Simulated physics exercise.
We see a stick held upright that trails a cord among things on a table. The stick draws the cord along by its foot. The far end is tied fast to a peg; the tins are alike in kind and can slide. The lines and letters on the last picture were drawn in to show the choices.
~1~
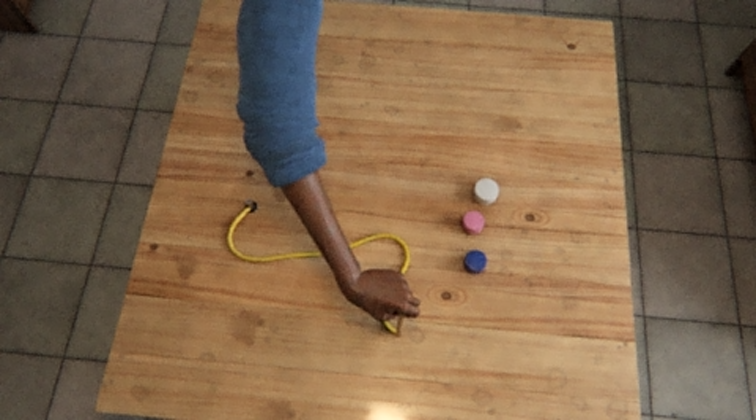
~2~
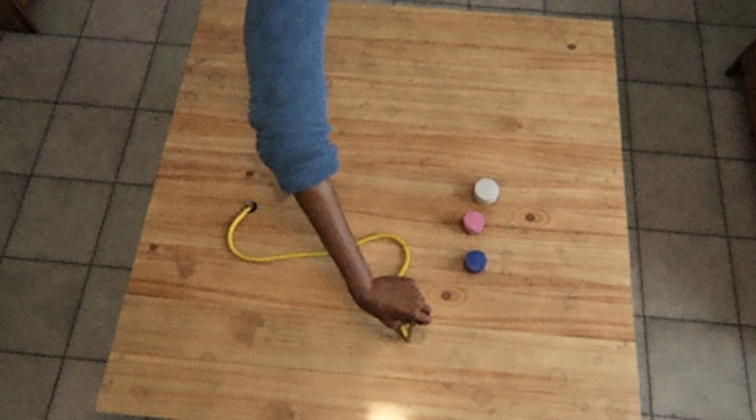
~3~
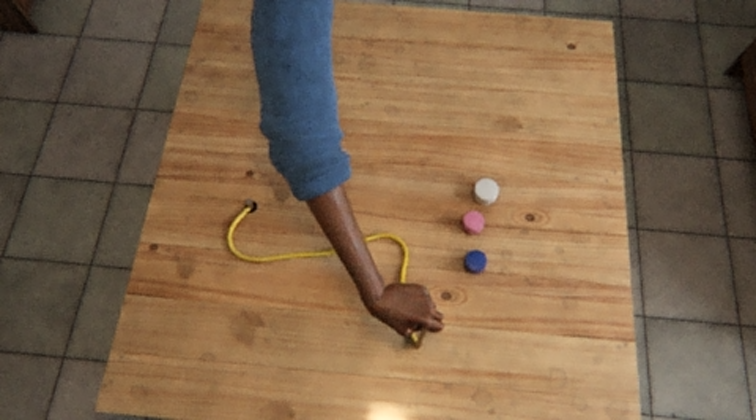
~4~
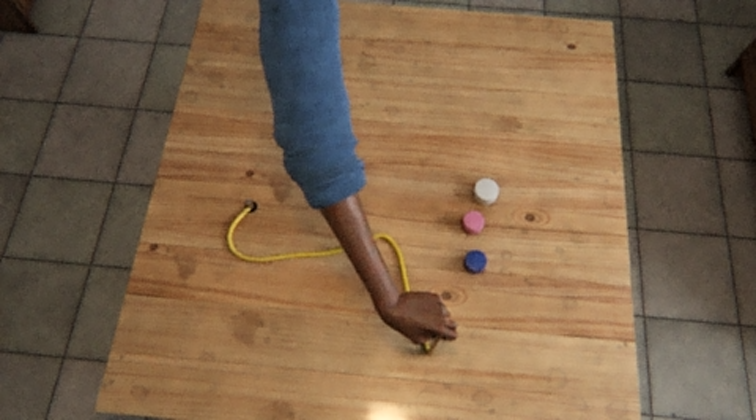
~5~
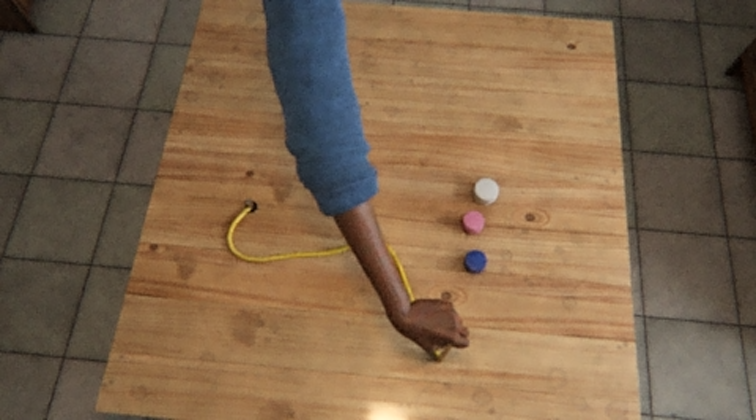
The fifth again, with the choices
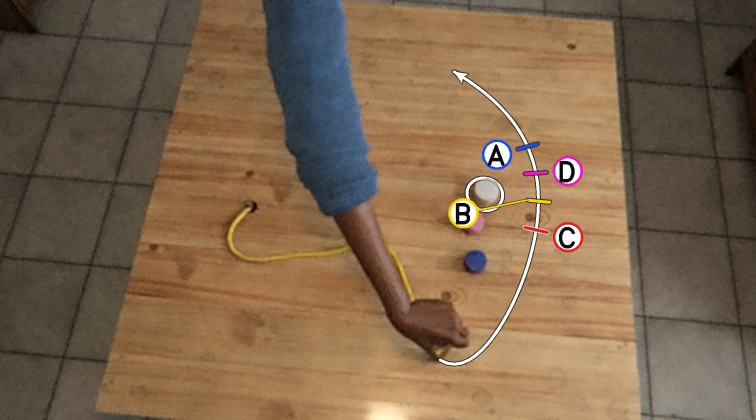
On a wooden table, a hand holding a small upright object draws the end of a yellow cord a short way right and toward the near edge, while white, pink and blue tins stay still to the right.
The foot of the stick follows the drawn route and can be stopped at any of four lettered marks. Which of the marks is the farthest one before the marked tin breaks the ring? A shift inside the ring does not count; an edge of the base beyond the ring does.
A is the last safe stop.
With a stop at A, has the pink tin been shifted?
By then, yes.
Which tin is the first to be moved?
Blue.
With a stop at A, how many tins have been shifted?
Two.
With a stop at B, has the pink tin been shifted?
By then, no.
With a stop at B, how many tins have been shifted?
By then, one.
On the marked copy, A at (528, 147); B at (538, 201); C at (536, 230); D at (536, 173); the ring at (485, 194); the route from (440, 360) via (538, 212) to (454, 72).
Following A. Soon after the start, foot of the stick (512, 306); white tin (486, 192).
Later, foot of the stick (537, 219); white tin (486, 192).
In the end, foot of the stick (527, 147); white tin (486, 192); pink tin (469, 204); blue tin (451, 213); the white tin is still in its ring.
As for the rest, B is safe but short; C is safe but short; D is safe but short.
